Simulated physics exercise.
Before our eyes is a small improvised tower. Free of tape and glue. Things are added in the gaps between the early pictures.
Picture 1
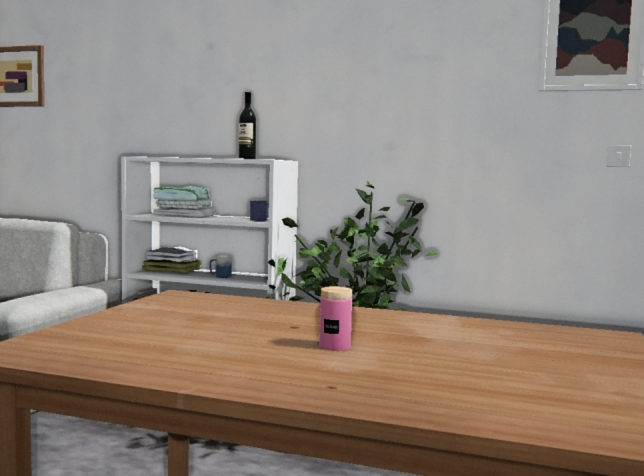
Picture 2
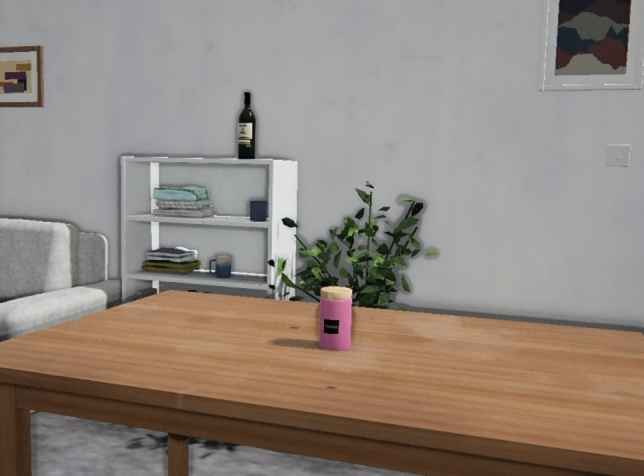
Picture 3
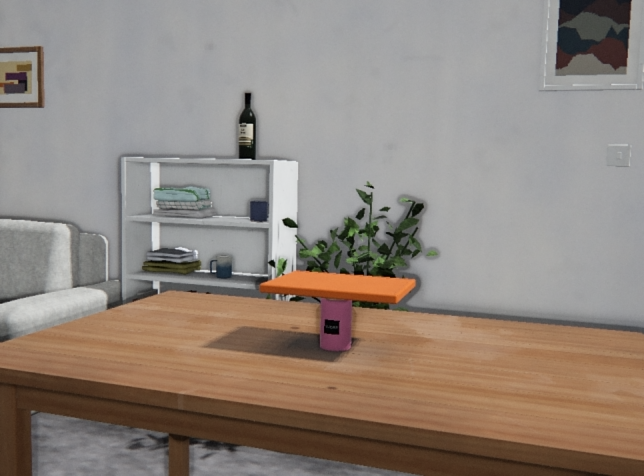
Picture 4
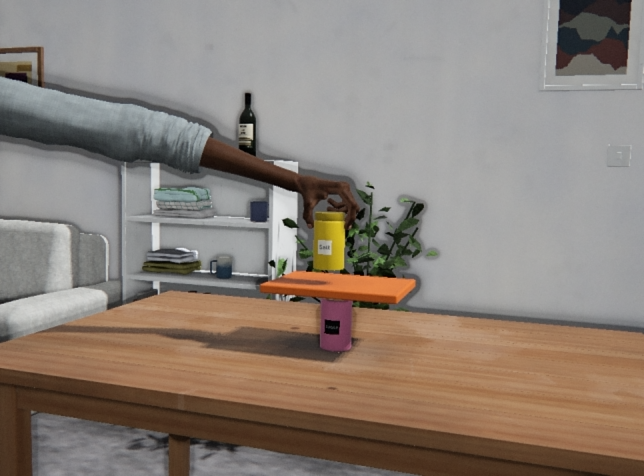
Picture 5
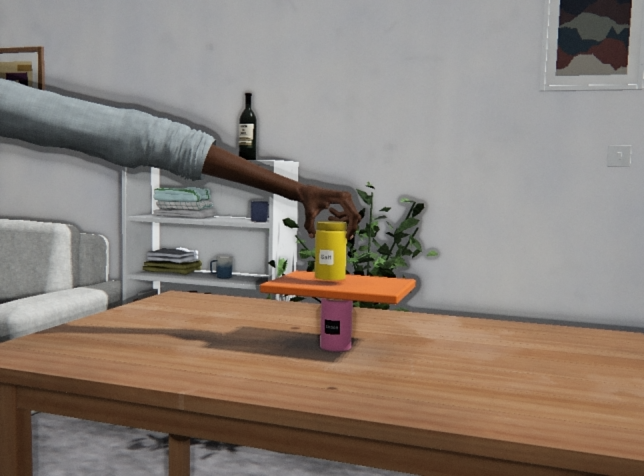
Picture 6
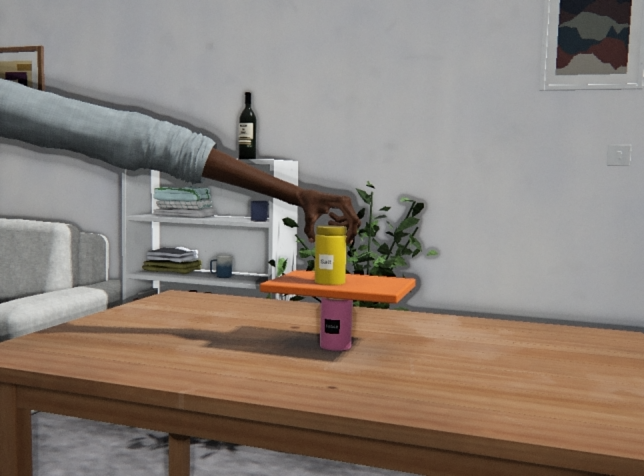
A hand lowering a yellow jar onto an orange board that has appeared atop a pink jar on a wooden table.
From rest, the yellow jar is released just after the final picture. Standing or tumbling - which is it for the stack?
Stays put.
Then, 0.20 s past the last view, nothing moves.
Then, 0.70 s past the last view, yellow jar resting near (331, 255).
Finally, all 3 still in place. Final places as the last picture's camera would see them, yellow jar near (331, 255). The stack keeps its balance.
